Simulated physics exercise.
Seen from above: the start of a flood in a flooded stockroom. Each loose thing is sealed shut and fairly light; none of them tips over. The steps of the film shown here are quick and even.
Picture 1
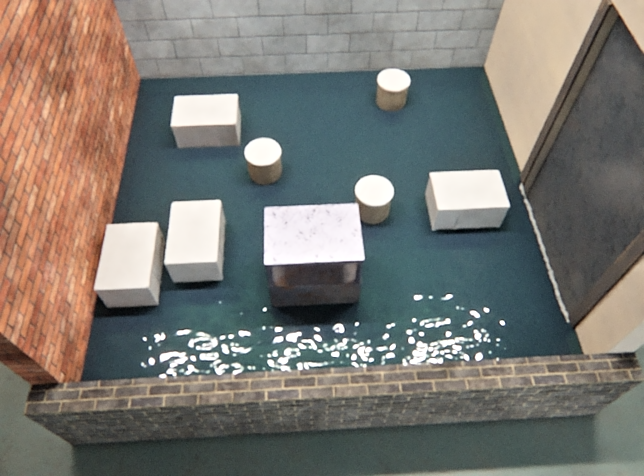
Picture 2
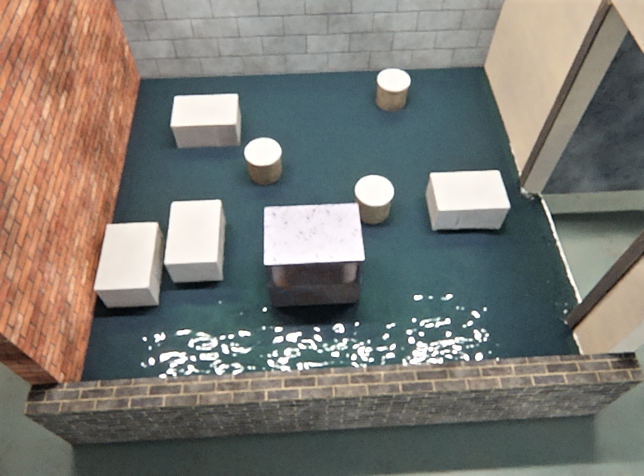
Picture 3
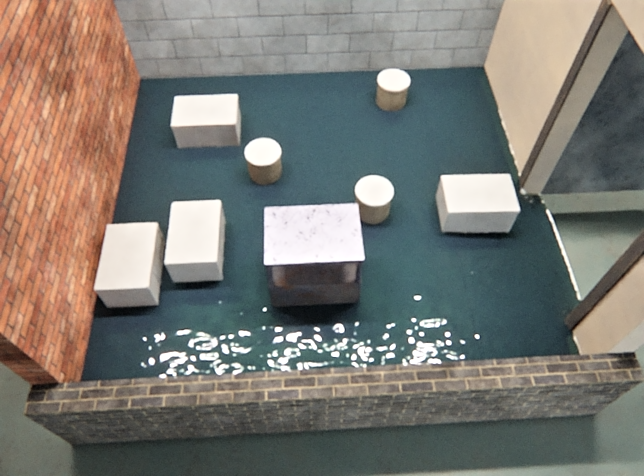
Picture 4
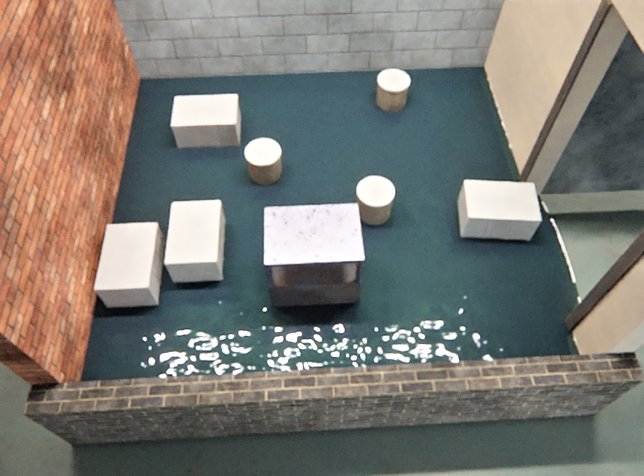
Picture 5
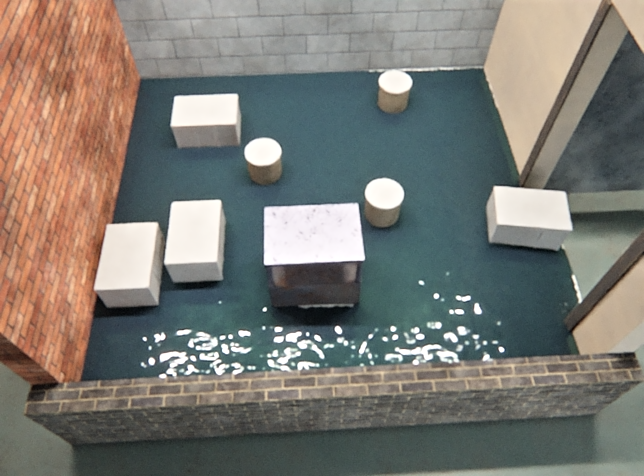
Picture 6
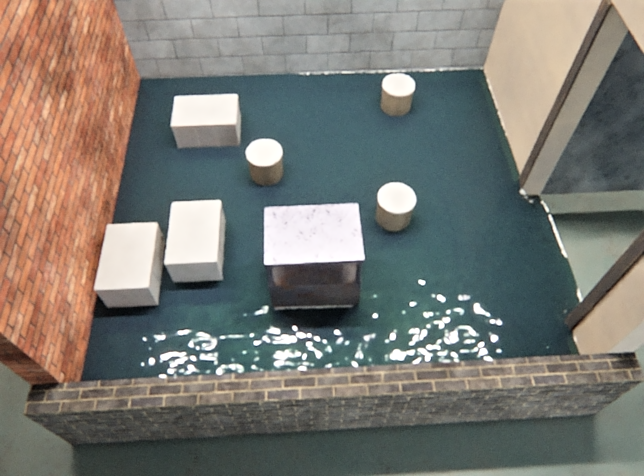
A dark panel in the right wall gives way to an opening in a flooded stockroom, seen from above by a still camera. Four white boxes and three pale, round pails sit in dark green water around a grey-topped block, between a red brick wall and a cream one. The right-hand box drifts right through the gap and out of sight, while the nearer right pail, then the farther, shifts slightly right.
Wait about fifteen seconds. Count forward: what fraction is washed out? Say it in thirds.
The central band.
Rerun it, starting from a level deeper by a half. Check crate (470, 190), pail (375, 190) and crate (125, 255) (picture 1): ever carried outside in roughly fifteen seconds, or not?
One after the other: Swept away, swept away, remains.
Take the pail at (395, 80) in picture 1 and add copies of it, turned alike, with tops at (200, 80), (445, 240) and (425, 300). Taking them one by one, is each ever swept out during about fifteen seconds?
In sequence: Never exits, exits, exits.
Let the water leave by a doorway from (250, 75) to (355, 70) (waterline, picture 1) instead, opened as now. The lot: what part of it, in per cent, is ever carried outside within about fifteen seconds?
Around 60 in a hundred.
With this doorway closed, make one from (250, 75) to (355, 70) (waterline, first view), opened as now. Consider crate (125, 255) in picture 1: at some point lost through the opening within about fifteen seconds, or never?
As I see it, it's trapped.
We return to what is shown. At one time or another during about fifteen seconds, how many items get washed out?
By my count, 4.
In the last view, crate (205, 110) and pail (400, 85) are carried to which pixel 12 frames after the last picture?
Roughly (250, 119) and (464, 125).
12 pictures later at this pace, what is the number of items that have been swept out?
That makes 2.
A moment on, 1 of 7 are out; 6 afloat.
Next, 2 of 7 are out; 5 afloat.
Later, 3 of 7 are out; 4 afloat.
In the end, 4 of 7 are out; 3 afloat.
